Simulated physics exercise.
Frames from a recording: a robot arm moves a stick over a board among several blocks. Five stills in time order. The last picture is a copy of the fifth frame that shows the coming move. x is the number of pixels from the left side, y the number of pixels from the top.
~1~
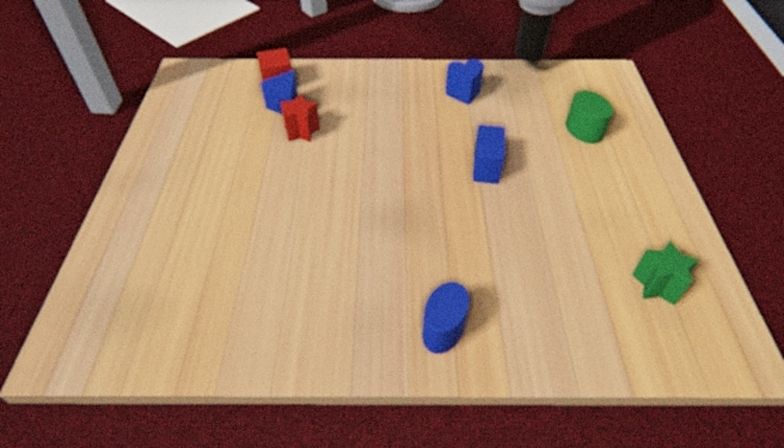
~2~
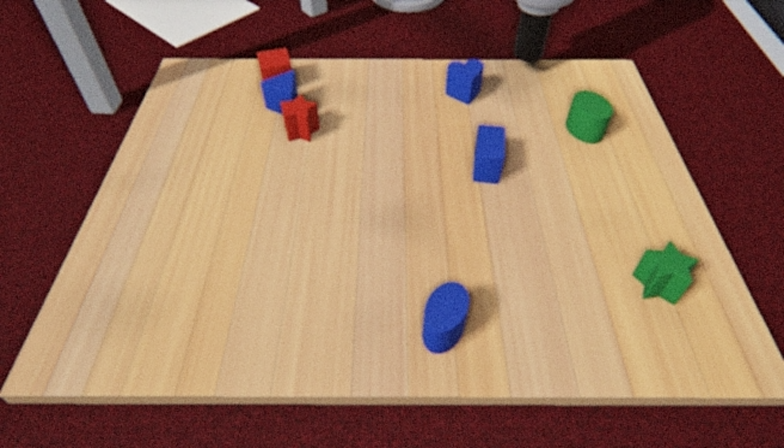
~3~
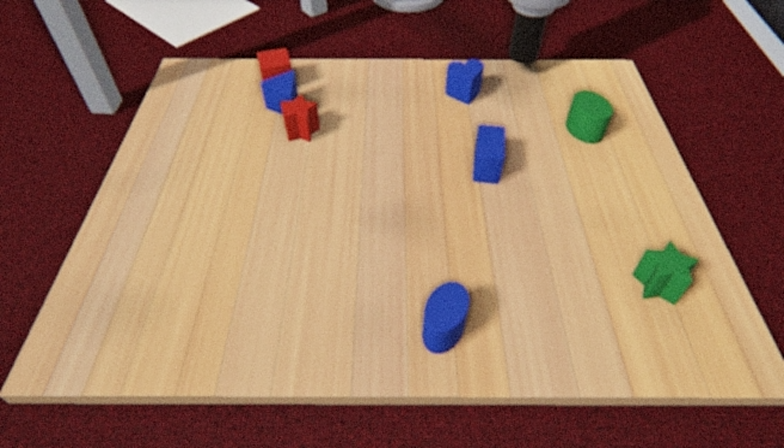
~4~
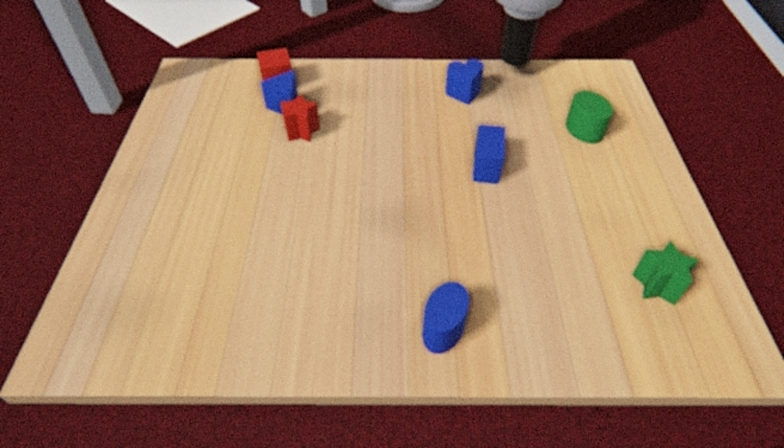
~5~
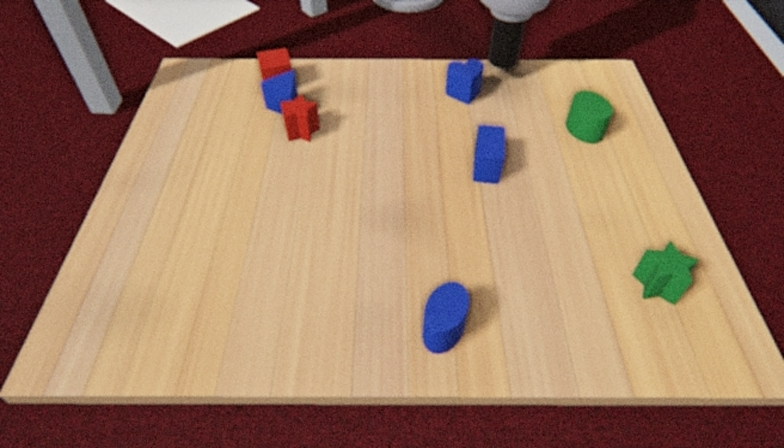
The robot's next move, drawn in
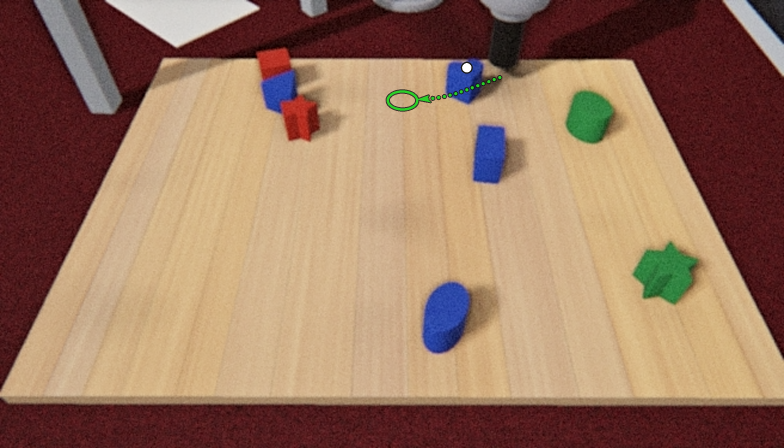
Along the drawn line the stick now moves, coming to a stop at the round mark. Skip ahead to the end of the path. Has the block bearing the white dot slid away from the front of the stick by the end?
Short answer: Yes.
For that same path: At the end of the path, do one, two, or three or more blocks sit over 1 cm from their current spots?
The count is one.
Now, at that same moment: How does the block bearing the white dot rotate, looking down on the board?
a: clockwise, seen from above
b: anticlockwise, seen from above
That would be b.
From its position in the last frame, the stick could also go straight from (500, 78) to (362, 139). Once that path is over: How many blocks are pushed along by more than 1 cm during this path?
The result: One block.
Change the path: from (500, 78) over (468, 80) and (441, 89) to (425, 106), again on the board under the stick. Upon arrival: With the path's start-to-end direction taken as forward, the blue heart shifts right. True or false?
That statement is not accurate.
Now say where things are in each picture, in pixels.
In the first picture, lower end of the stick (529, 55), tops of blocks, blue heart (467, 68).
In the second picture, stick (528, 55), blocks as before.
In the third picture, stick (523, 57), blocks as before.
In the fourth picture, stick (515, 59), blocks as before.
In the fifth picture, stick (503, 62), blue heart (467, 68).
The drawn path runs from (500, 78) by way of (456, 94) to (402, 100); the dot is on the blue heart.
On the path given first. One third of the way, stick (473, 73); blue heart (449, 75).
Two thirds of the way, stick (440, 82); blue heart (421, 89), turned 30° anticlockwise.
At the end, stick (403, 84); blue heart (403, 94), turned 95° anticlockwise.
